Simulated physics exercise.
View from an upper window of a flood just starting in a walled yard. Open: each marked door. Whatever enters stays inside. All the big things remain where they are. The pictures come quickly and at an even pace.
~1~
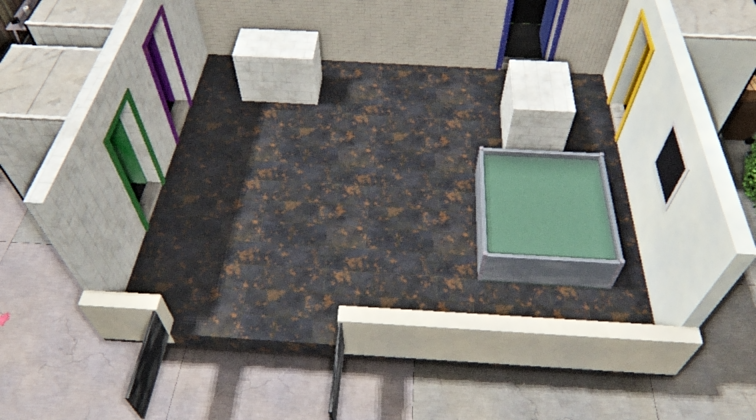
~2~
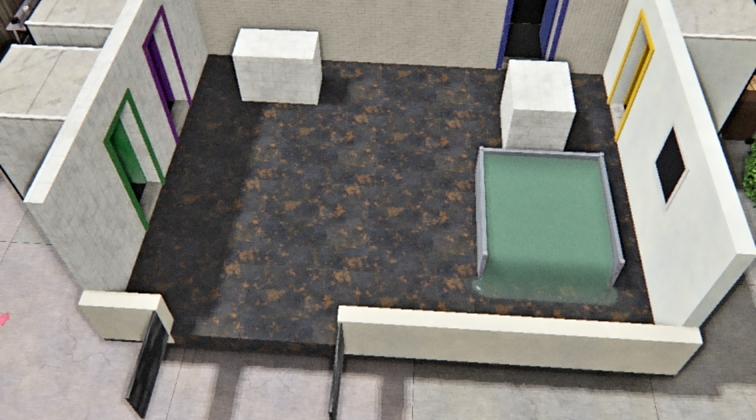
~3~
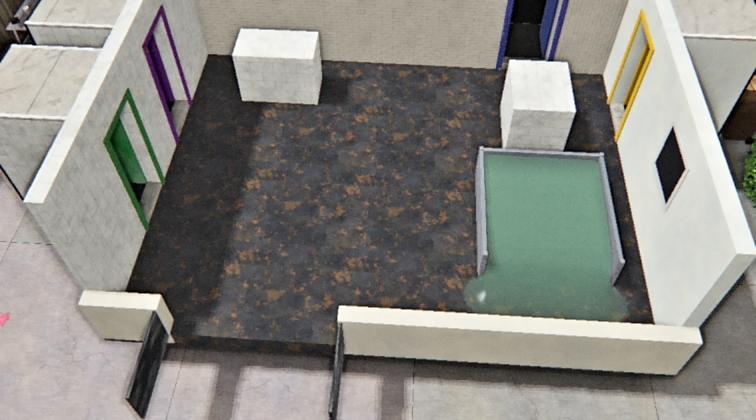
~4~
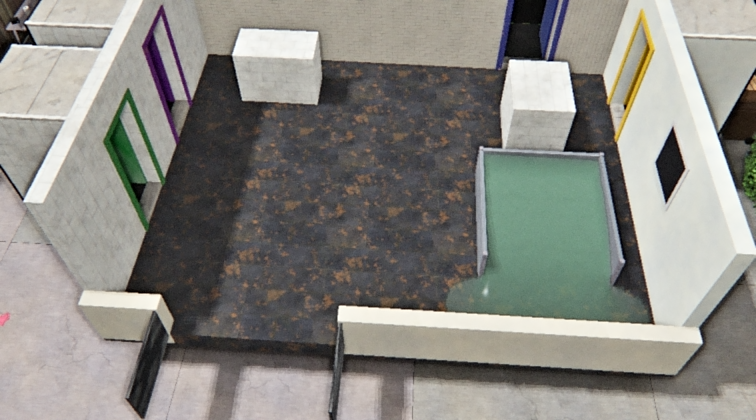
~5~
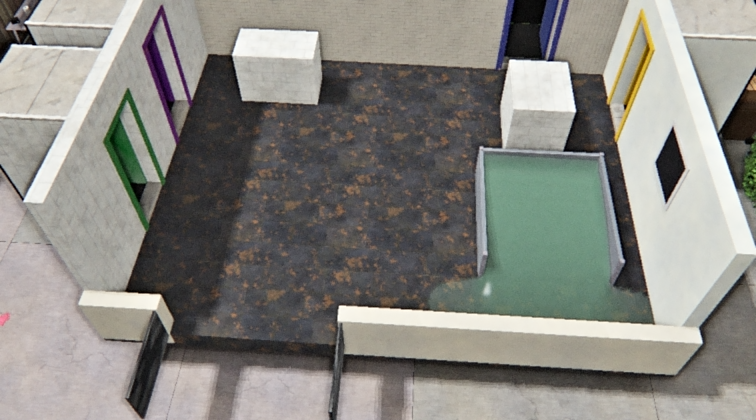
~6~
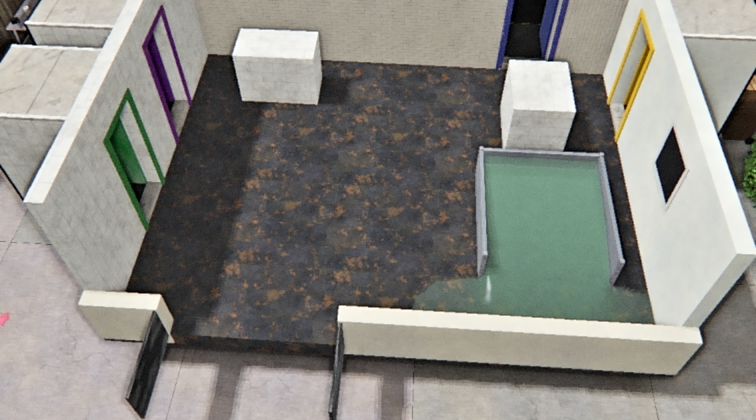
At first, still green water fills a square, grey-walled tank on the right side of a walled yard with a dark, mottled floor. Then the tank's near side is open and water pours out toward the low front wall. The shallow pool spreads along that wall, creeping farther left more slowly.
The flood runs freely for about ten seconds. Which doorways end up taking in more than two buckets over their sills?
I expect the purple door to see two buckets at most; I expect the blue door to see two buckets at most; I expect the yellow door to see two buckets at most; I expect the green door to see two buckets at most.
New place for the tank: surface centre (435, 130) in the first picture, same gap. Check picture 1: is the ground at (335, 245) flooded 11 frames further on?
Looks like it's drenched by then.
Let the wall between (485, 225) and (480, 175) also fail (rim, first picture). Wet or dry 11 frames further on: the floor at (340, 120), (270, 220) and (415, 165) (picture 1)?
The first spot is soaked, the second soaked and the third soaked.
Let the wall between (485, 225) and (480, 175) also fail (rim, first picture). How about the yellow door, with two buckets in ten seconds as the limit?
Result for yellow: It doesn't reach it.
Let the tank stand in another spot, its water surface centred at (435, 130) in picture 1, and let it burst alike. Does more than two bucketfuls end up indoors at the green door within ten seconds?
My answer is that the green door ends up beneath.
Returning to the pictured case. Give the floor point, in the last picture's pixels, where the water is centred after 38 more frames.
I'd place it roughly at (446, 211).
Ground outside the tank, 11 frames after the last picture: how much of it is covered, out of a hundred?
Roughly 25 per cent.
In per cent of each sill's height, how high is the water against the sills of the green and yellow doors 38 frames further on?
Near 80 and 60 per cent, in that order.
A moment on, water covers 10 % of the floor; the purple door not reached, the blue door not reached, the yellow door not reached, the green door not reached.
Next, water covers 25 % of the floor; the purple door not reached, the blue door not reached, the yellow door not reached, the green door not reached.
Then, water covers 50 % of the floor; the purple door not reached, the blue door wet at the sill, nothing in, the yellow door wet at the sill, nothing in, the green door wet at the sill, nothing in.
Later, water covers 80 % of the floor; the purple door wet at the sill, nothing in, the blue door wet at the sill, nothing in, the yellow door under two buckets in, the green door under two buckets in.
In the end, water covers 95 % of the floor; the purple door wet at the sill, nothing in, the blue door wet at the sill, nothing in, the yellow door under two buckets in, the green door under two buckets in.
